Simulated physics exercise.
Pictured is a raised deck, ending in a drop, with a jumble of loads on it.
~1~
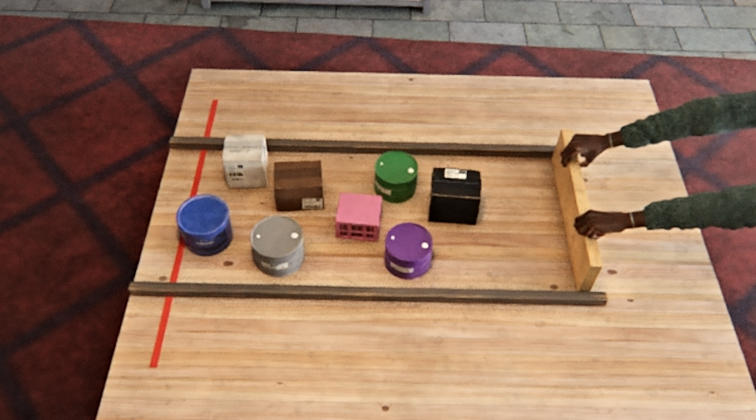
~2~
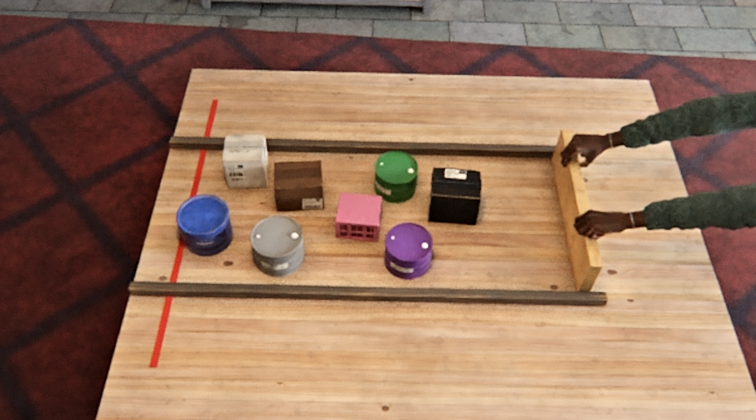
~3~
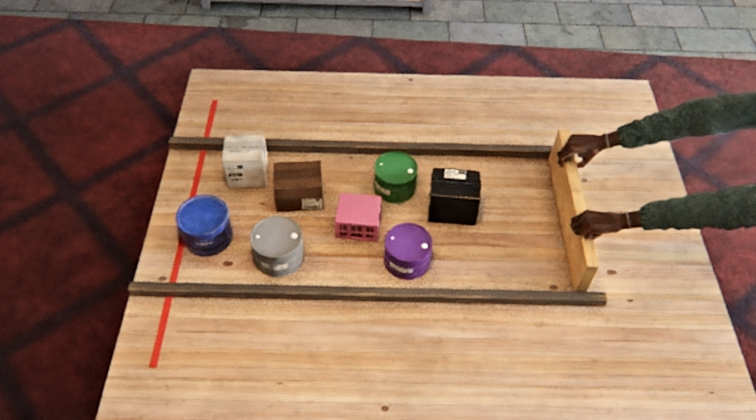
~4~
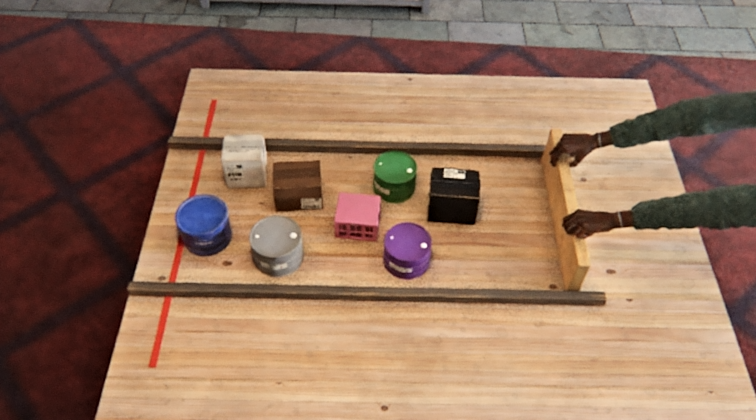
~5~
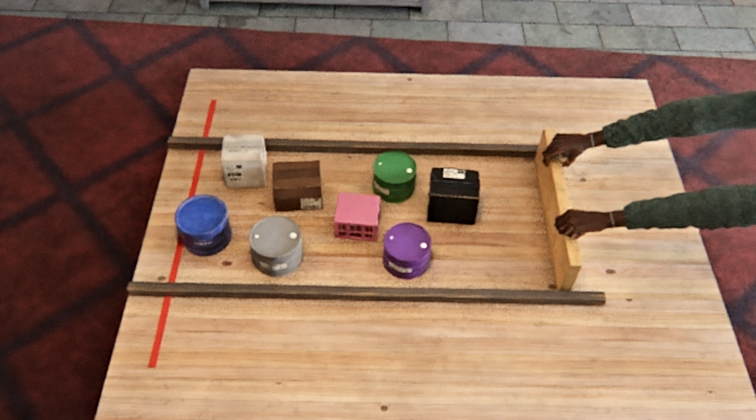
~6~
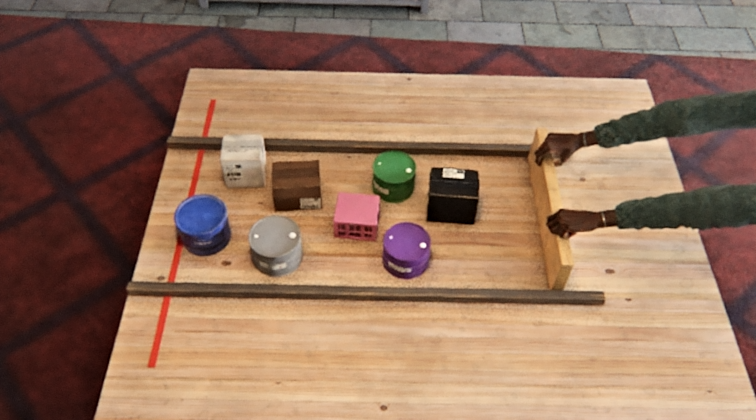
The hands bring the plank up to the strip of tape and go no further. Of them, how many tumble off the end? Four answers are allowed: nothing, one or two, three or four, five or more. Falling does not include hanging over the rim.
The ones that plunge will number five or more.
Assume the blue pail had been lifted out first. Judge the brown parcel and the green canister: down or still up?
Result - brown parcel: Drops; green canister: Remains in place.
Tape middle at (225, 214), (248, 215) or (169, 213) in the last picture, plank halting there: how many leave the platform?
Down on the ground: 2, 1 and 8.
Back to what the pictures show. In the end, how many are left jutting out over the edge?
I'd say 3 of them.
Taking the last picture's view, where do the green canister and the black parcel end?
You'll find the green canister at roughly (174, 160) and the black parcel at roughly (160, 188).
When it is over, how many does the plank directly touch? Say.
Tally at the end: 3.
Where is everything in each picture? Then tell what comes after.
Blue pail (206, 226); white parcel (246, 162); grey canister (278, 246); plank (574, 207); tape (189, 214), in the first frame.
White parcel (246, 162); brown parcel (299, 186), in the second frame.
Grey canister (278, 247); green canister (396, 177), in the third frame.
Blue pail (205, 226); plank (564, 207), in the fourth frame.
White parcel (245, 162); pink crate (358, 217), in the fifth frame.
Blue pail (204, 226); white parcel (244, 161); grey canister (276, 246); plank (548, 206); tape (187, 213), in the sixth frame.
A little later, none off yet; blue pail at rest near (204, 226); white parcel at rest near (244, 161); grey canister at rest near (276, 246).
Next, none off yet; blue pail moving near (200, 225); white parcel shifted about its own width near (206, 153); grey canister shifted about its own width near (231, 257).
When it is over, the number that fall off is five or more; down, pink crate, brown parcel, grey canister, white parcel and blue pail.
